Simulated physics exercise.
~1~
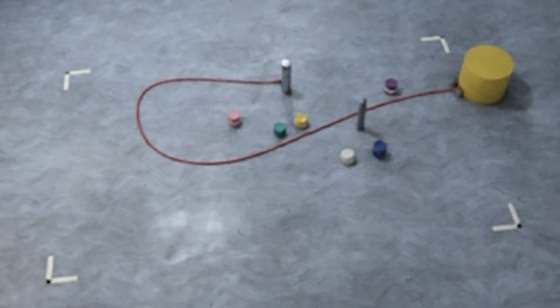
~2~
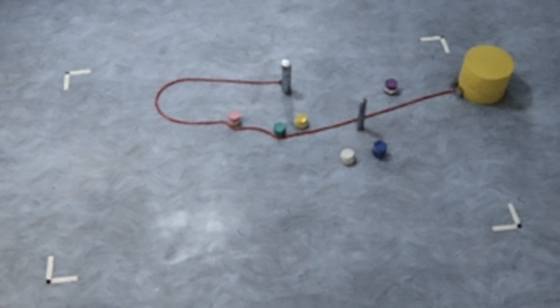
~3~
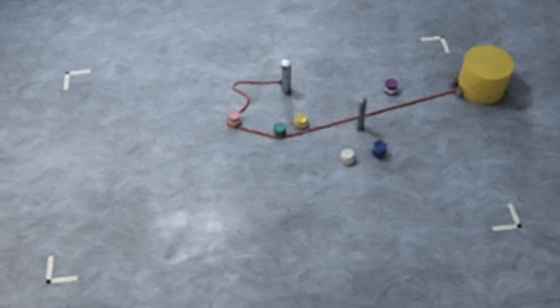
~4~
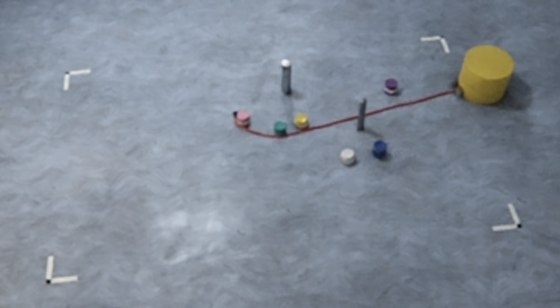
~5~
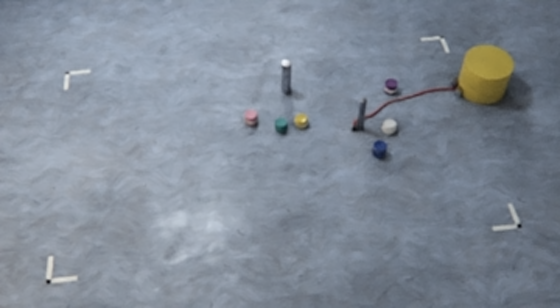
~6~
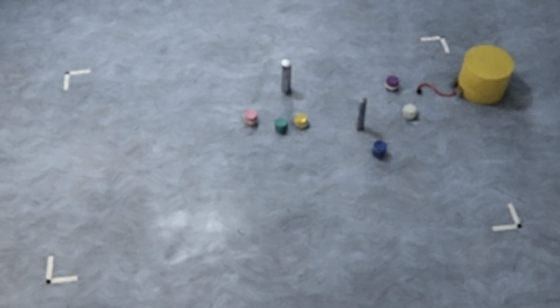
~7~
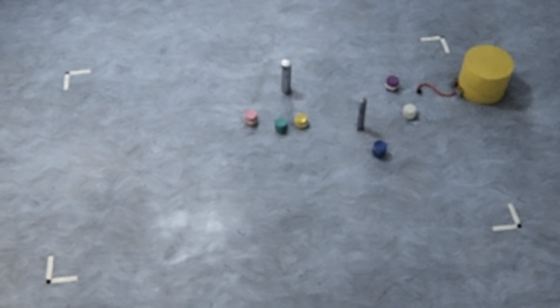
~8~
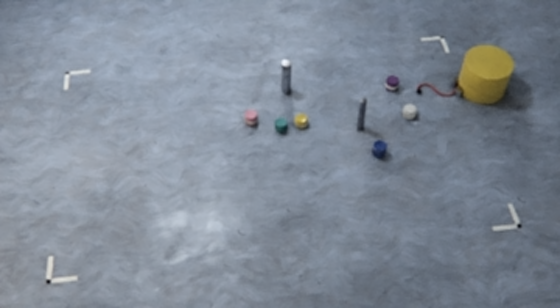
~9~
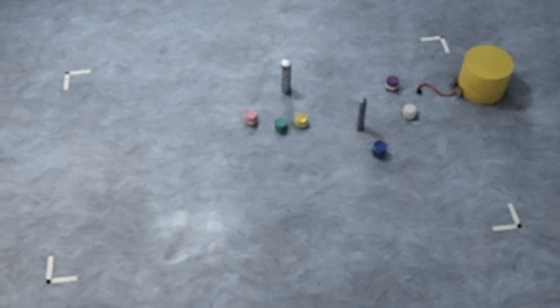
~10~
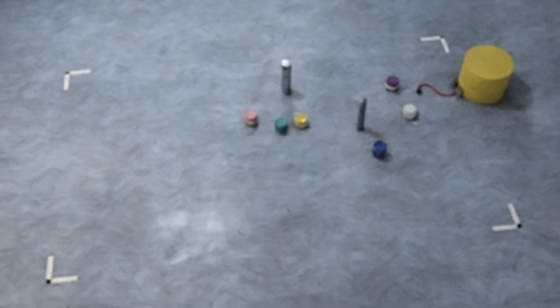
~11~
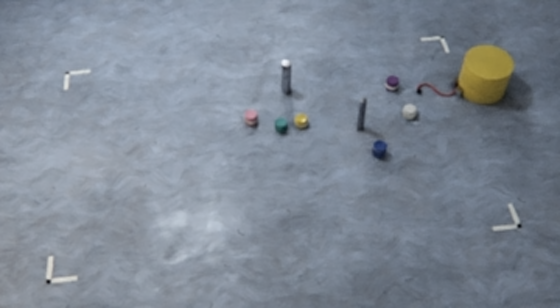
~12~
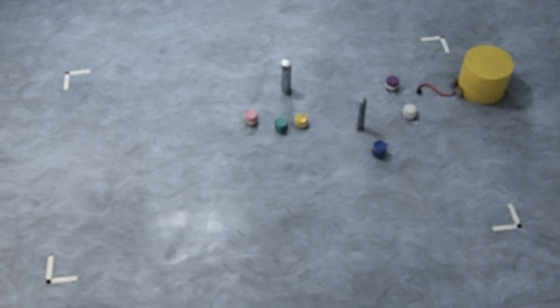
In this clip, a looped red lead around two upright posts is drawn rightward toward a yellow reel, nudging the pink and teal containers slightly and sweeping the white jar up and right, until only a short length remains beside the reel and everything rests still.
